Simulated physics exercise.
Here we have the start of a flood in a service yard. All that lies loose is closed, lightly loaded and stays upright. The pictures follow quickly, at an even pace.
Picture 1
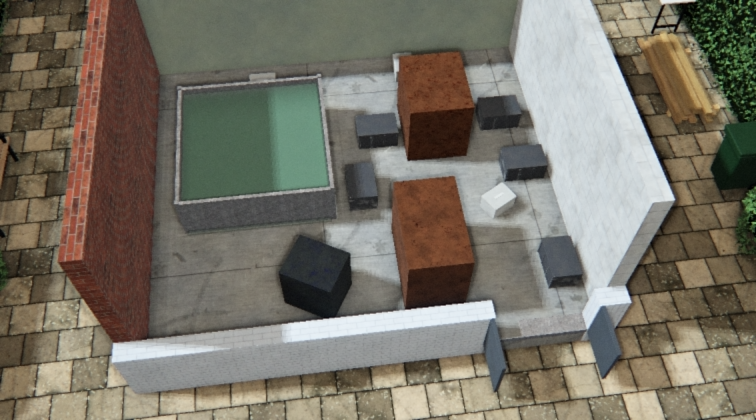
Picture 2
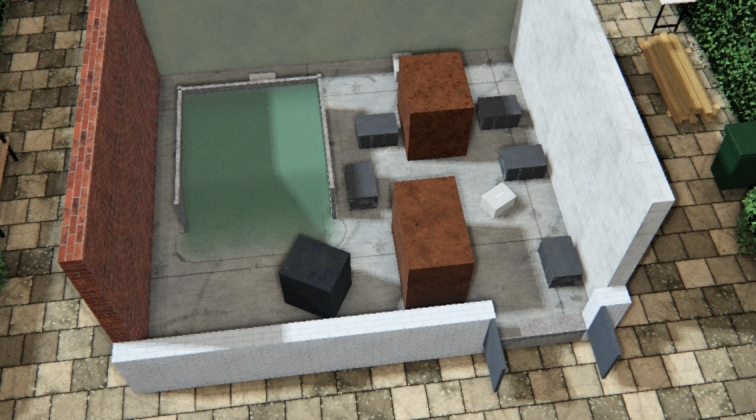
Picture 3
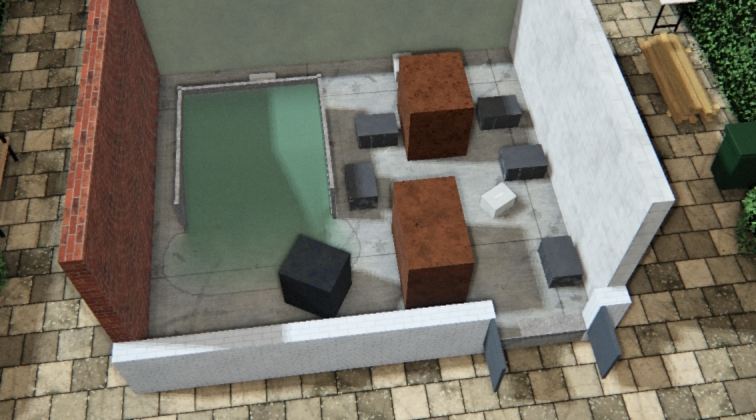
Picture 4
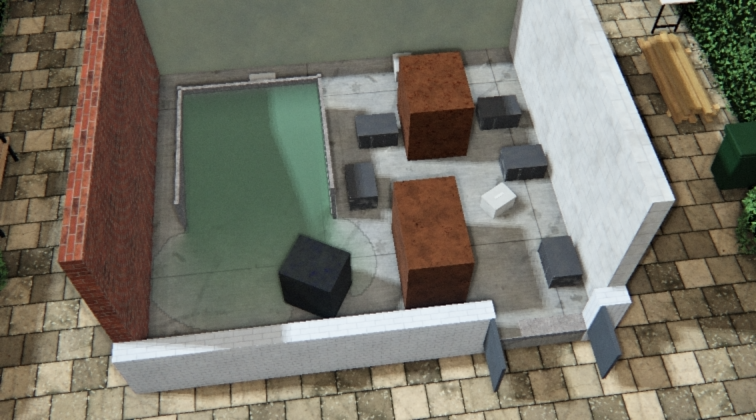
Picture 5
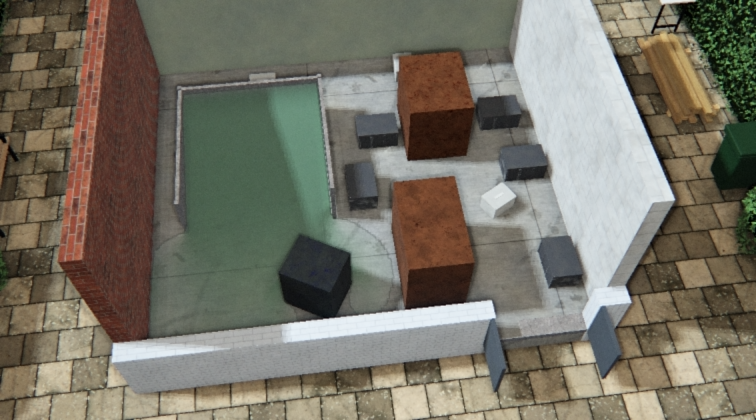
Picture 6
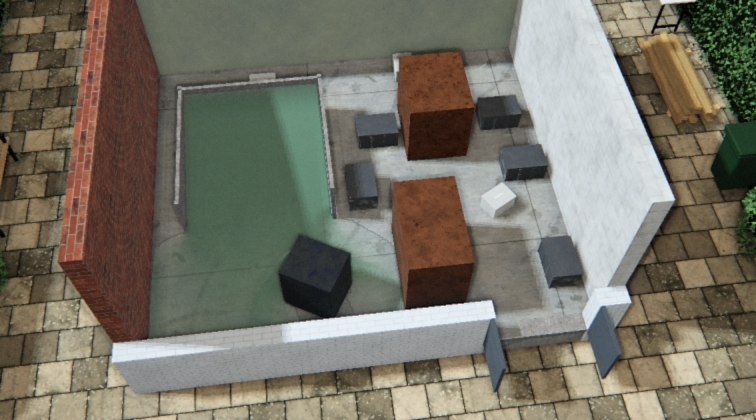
A walled yard held a raised tank of green water until its front side vanished and the water spread toward the front wall and around the black box, while the boxes stayed put.
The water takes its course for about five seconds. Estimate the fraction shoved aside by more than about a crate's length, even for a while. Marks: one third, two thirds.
Share: Between one and two thirds.
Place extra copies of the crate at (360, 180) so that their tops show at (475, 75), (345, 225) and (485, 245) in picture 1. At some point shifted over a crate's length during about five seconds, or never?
One after the other: Short of that, that far or more, not that far.
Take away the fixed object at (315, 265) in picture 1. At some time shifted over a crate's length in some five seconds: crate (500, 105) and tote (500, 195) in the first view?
As listed: Never so far, less than that.
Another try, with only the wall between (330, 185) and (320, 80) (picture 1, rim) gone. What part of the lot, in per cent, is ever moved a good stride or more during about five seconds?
Near 100 in a hundred.
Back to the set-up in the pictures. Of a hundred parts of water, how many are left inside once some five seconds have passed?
Near 96 in a hundred.
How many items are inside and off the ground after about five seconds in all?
5 of them.
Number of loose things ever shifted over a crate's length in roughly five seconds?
That makes 5.
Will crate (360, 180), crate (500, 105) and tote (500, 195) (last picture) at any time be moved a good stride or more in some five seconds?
One after the other: Moved that far, no, no.
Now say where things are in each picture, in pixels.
A crate at (361, 180) rests on the ground; a crate at (524, 156), on the bottom; 0 of 8 have shifted, in the first picture.
A crate at (361, 180), on the bottom; a crate at (524, 156) rests on the ground; 0 of 8 have shifted, in the second picture.
A crate at (361, 180), on the bottom; a crate at (524, 156), on the bottom; 0 of 8 have shifted, in the third picture.
A crate at (361, 180), on the bottom; a crate at (524, 156) rests on the ground; 0 of 8 have shifted, in the fourth picture.
A crate at (361, 180), on the bottom; a crate at (524, 156), on the bottom; 0 of 8 have shifted, in the fifth picture.
A crate at (361, 180) rests on the ground; a crate at (524, 156), on the bottom; 0 of 8 have shifted, in the sixth picture.
A moment on, 0 of 8 are well off their spots; 0 afloat.
Next, 0 of 8 are well off their spots; 0 afloat.
Later, 2 of 8 are well off their spots; 0 afloat.
In the end, 5 of 8 are well off their spots, and 5 have been at some point; 5 afloat.
